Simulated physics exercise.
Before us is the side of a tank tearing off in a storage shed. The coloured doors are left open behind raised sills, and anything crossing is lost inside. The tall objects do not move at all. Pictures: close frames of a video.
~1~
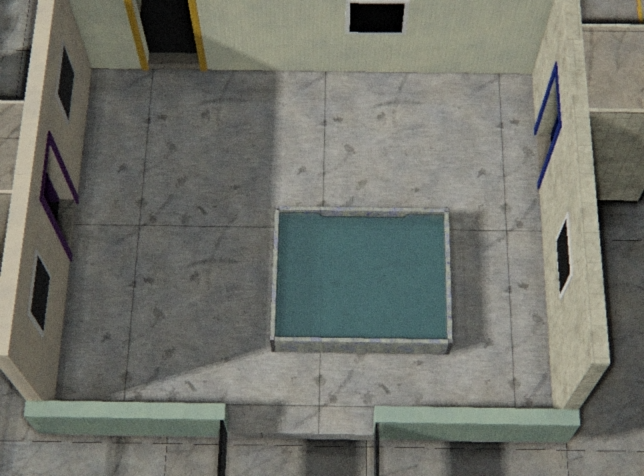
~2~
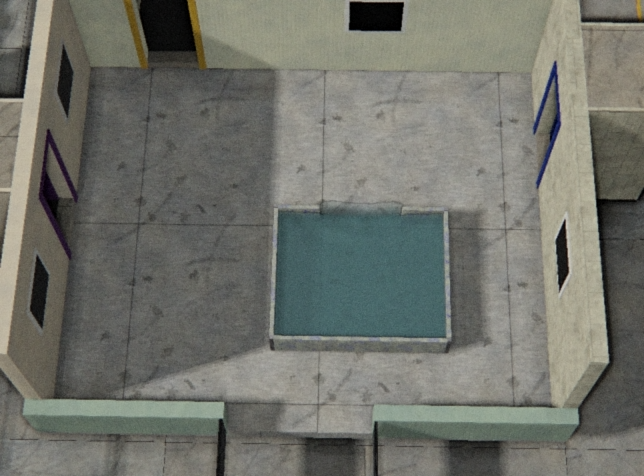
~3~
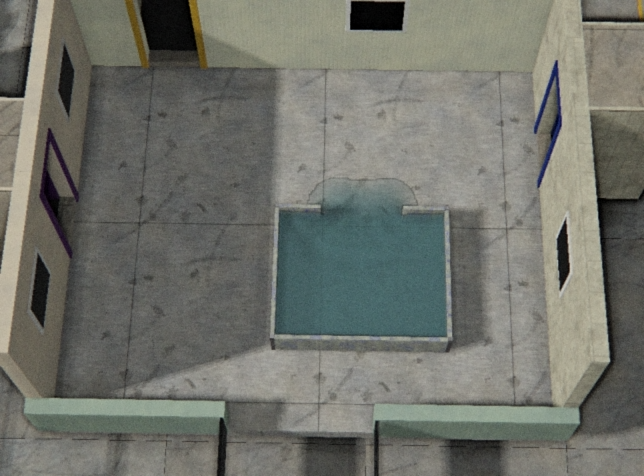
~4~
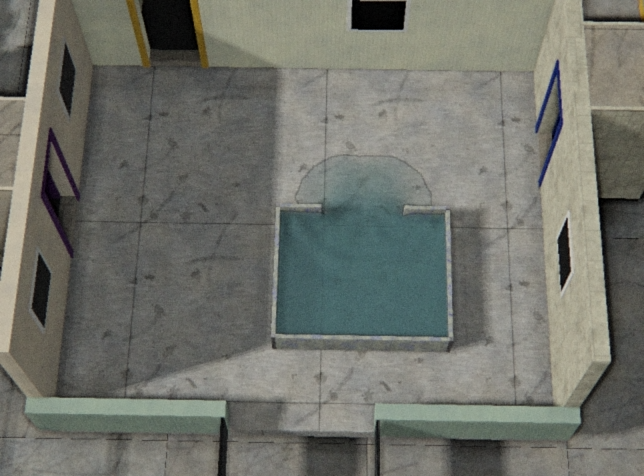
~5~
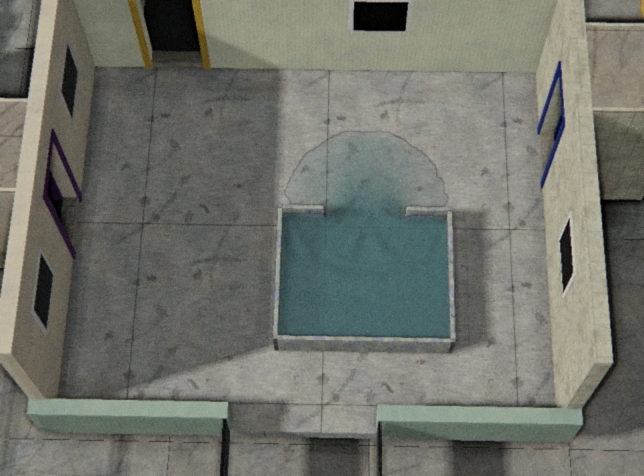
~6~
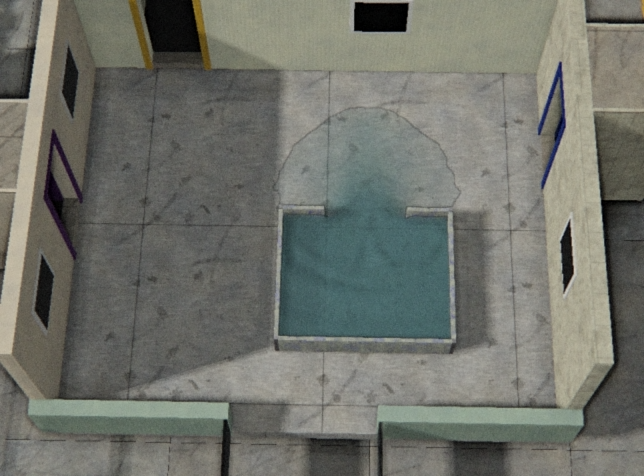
In a roofless storage shed with open coloured doorways, a rectangular tank of still blue-green water opens along its far side, and water pours through the gap, spreading across the grey floor in a widening, rounded sheet.
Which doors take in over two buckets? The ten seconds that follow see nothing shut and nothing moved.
In the end the blue door will break the limit; the purple door will respect the limit; the yellow door will respect the limit.
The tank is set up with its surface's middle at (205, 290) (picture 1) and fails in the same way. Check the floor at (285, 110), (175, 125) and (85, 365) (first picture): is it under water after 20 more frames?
In turn: Covered, flooded, no water.
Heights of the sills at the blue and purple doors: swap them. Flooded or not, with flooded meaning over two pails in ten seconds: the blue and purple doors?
With the sills exchanged, the blue one falls below the cutoff while the purple one falls below the cutoff.
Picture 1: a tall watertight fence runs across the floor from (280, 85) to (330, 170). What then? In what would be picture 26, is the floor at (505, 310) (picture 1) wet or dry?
Untouched.
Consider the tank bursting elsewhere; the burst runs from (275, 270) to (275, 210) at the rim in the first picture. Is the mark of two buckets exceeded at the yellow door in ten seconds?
I reckon the yellow one doesn't reach it.
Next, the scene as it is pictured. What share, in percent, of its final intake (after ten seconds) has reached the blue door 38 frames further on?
By my reckoning, 40 percent.
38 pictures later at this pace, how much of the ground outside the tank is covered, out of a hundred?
About 65 in a hundred.
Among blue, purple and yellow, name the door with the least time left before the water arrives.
It's the yellow-painted one.
A moment on, water covers 20 % of the floor; the blue door not reached, the purple door not reached, the yellow door not reached.
Next, water covers 25 % of the floor; the blue door not reached, the purple door not reached, the yellow door not reached.
Then, water covers 35 % of the floor; the blue door wet at the sill, nothing in, the purple door not reached, the yellow door wet at the sill, nothing in.
Later, water covers 65 % of the floor; the blue door over two buckets in, the purple door wet at the sill, nothing in, the yellow door wet at the sill, nothing in.
In the end, water covers 95 % of the floor; the blue door over two buckets in, the purple door wet at the sill, nothing in, the yellow door wet at the sill, nothing in.
